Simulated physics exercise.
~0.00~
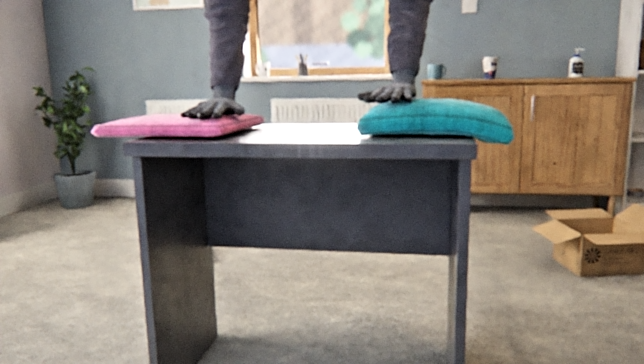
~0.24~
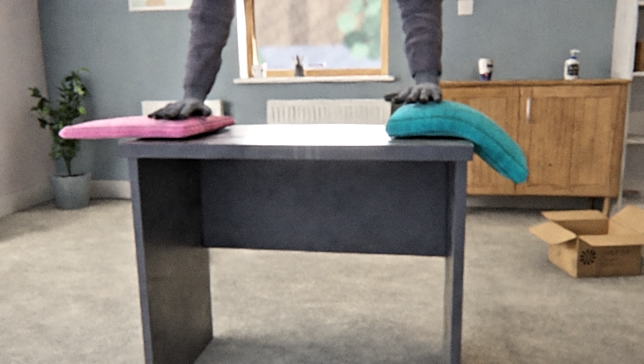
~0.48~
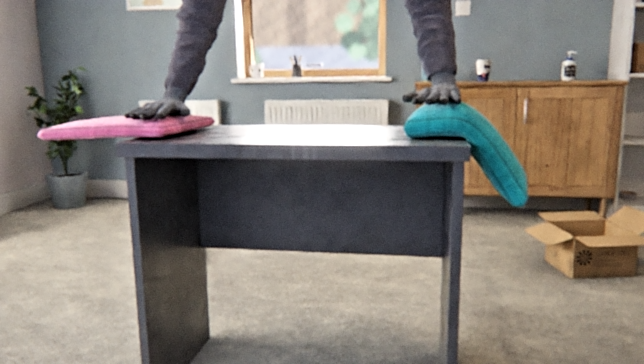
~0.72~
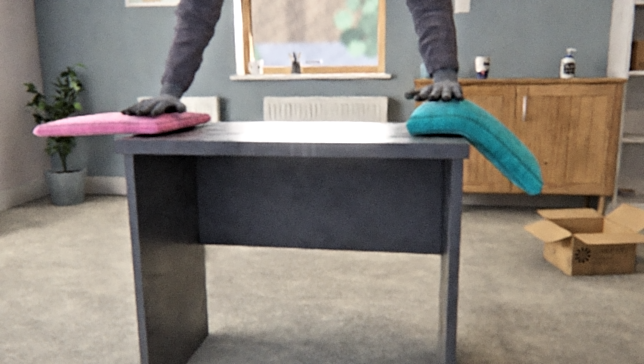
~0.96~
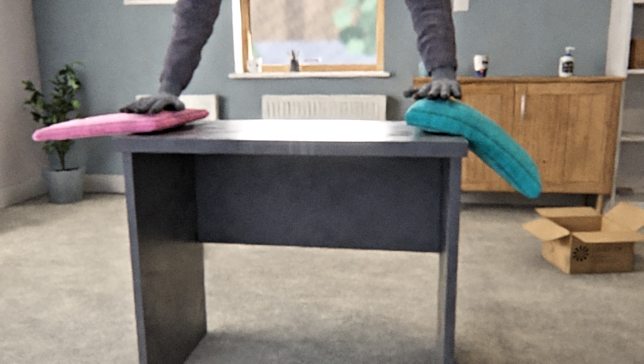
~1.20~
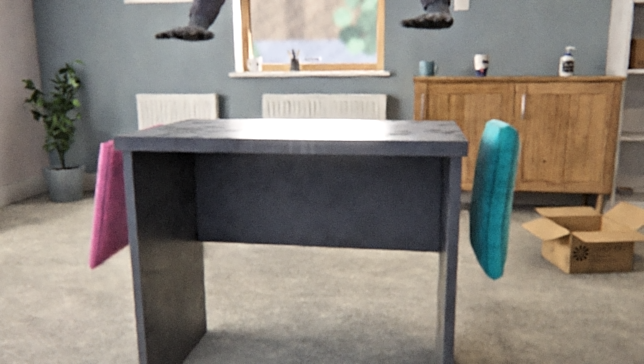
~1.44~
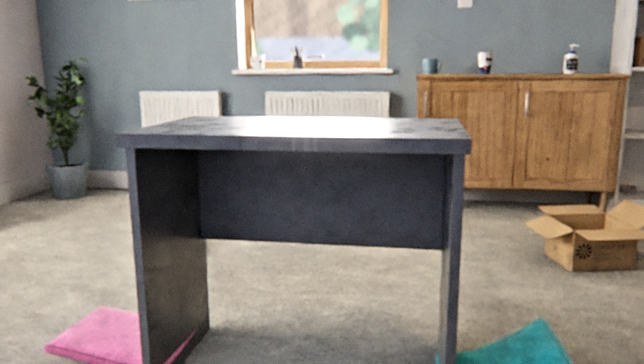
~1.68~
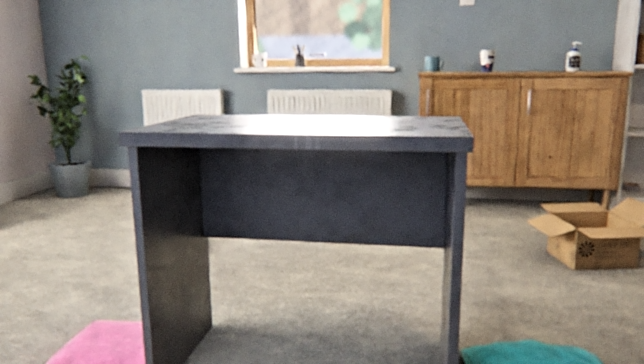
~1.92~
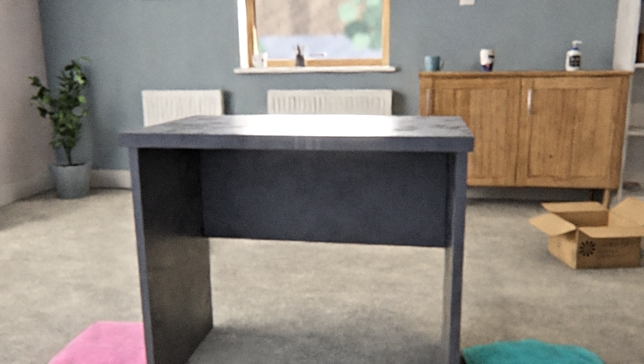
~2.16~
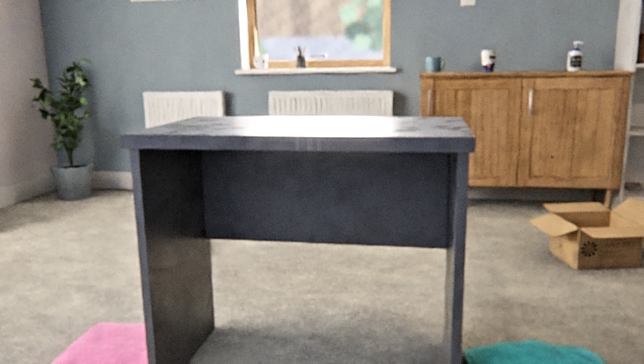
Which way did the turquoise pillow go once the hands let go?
The turquoise pillow went down, dropping off the right end of the bench to the floor.
